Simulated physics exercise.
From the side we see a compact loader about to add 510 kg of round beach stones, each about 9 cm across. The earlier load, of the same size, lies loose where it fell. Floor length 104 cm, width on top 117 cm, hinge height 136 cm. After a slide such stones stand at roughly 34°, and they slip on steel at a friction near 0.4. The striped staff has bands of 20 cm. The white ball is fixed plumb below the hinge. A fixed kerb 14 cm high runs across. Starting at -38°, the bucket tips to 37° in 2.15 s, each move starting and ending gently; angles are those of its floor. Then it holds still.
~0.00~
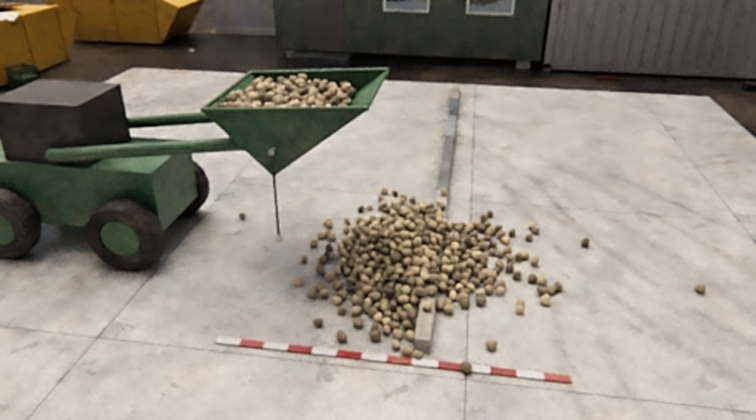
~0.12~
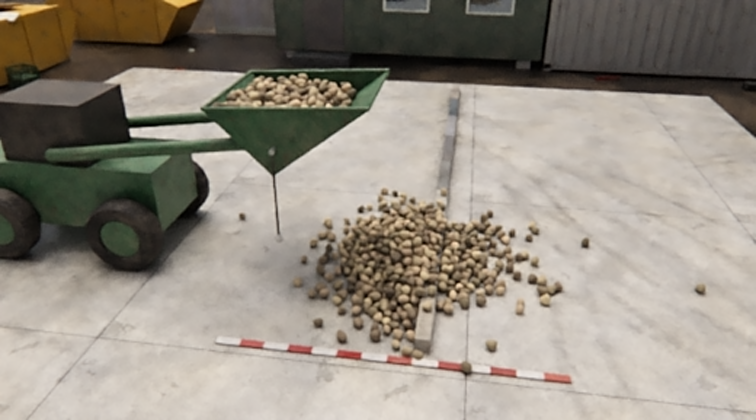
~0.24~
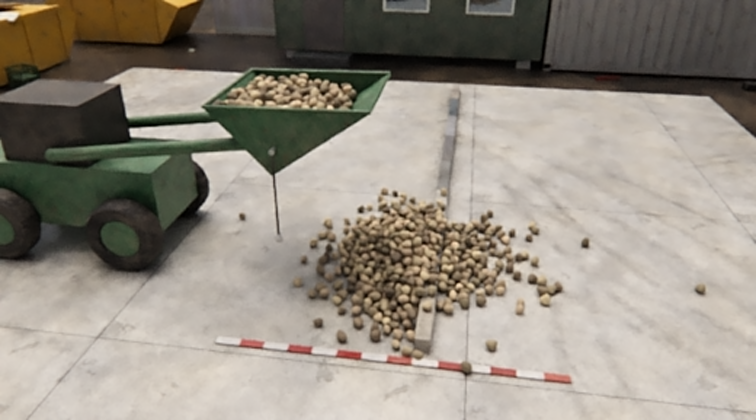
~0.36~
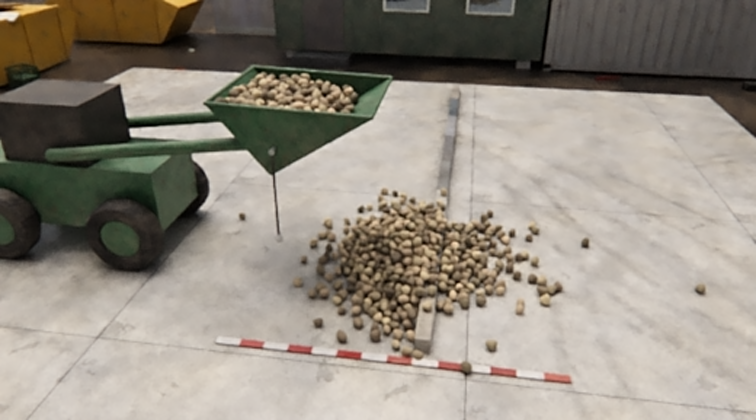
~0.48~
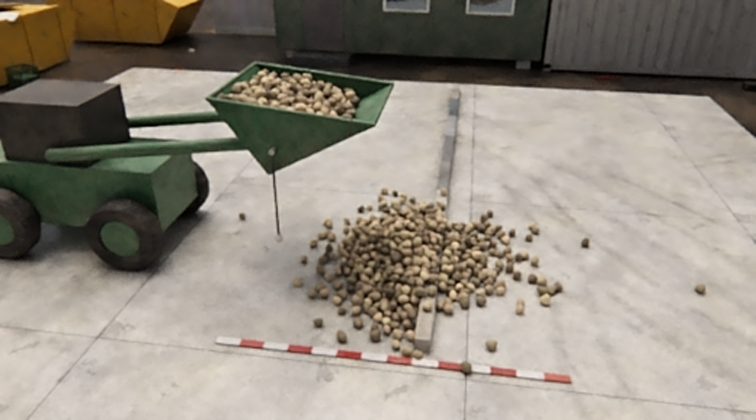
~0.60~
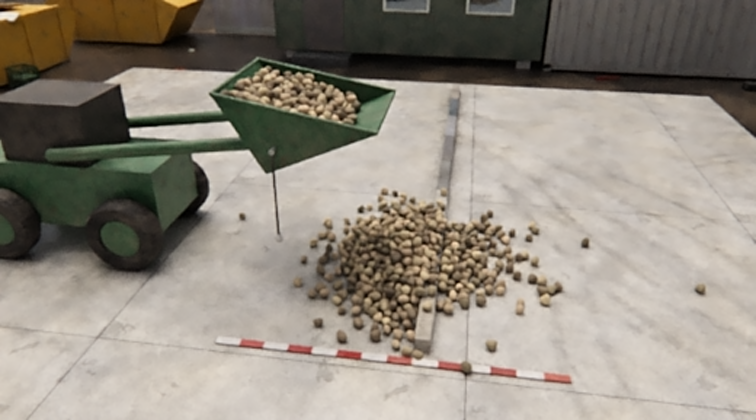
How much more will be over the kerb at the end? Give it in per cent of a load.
Close to 29 parts in a hundred.
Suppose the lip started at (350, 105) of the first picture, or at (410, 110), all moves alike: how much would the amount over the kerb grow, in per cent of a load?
About 10 and 80 per cent.
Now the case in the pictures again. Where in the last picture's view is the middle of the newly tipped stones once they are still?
Their middle is at about (403, 245).
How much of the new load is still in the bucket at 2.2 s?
About 25 per cent.
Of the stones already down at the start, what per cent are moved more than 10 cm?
About 25 per cent.
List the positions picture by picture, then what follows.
In the first picture, the bucket is at -38°, its lip at (368, 108); the top of the load is at (314, 90). The earlier load is highest near (417, 233), 27 cm above ground level, 79 % on this side of the kerb, 20 % over the kerb.
In the second picture, the bucket is at -37°, its lip at (369, 109); the top of the load is at (309, 88); the stones move at 0.1 m/s on average.
In the third picture, the bucket is at -35°, its lip at (371, 113); the top of the load is at (291, 88); the stones move at 0.1 m/s on average.
In the fourth picture, the bucket is at -32°, its lip at (373, 118); the top of the load is at (272, 85); the stones move at 0.1 m/s on average.
In the fifth picture, the bucket is at -28°, its lip at (375, 125); the top of the load is at (261, 82); the stones move at 0.2 m/s on average.
The sixth picture shows lip at (377, 134), floor tilted -24°, highest stones at (261, 78); the stones move at 0.2 m/s on average.
After 1.6 s the floor is at 25°; in per cent of one load, 97 in the bucket, 82 on this side of the kerb, 20 over the kerb; the foremost stones are at (570, 275).
After 2.2 s the floor is at 37°; in per cent of one load, 24 in the bucket, 148 on this side of the kerb, 27 over the kerb; the foremost stones are at (570, 275).
After 2.6 s the floor is at 37°; in per cent of one load, 1 in the bucket, 158 on this side of the kerb, 40 over the kerb; the foremost stones are at (570, 275).
After 5.3 s the floor is at 37°; in per cent of one load, 0 in the bucket, 150 on this side of the kerb, 50 over the kerb; the foremost stones are at (574, 267). Net gain over the kerb, 29.
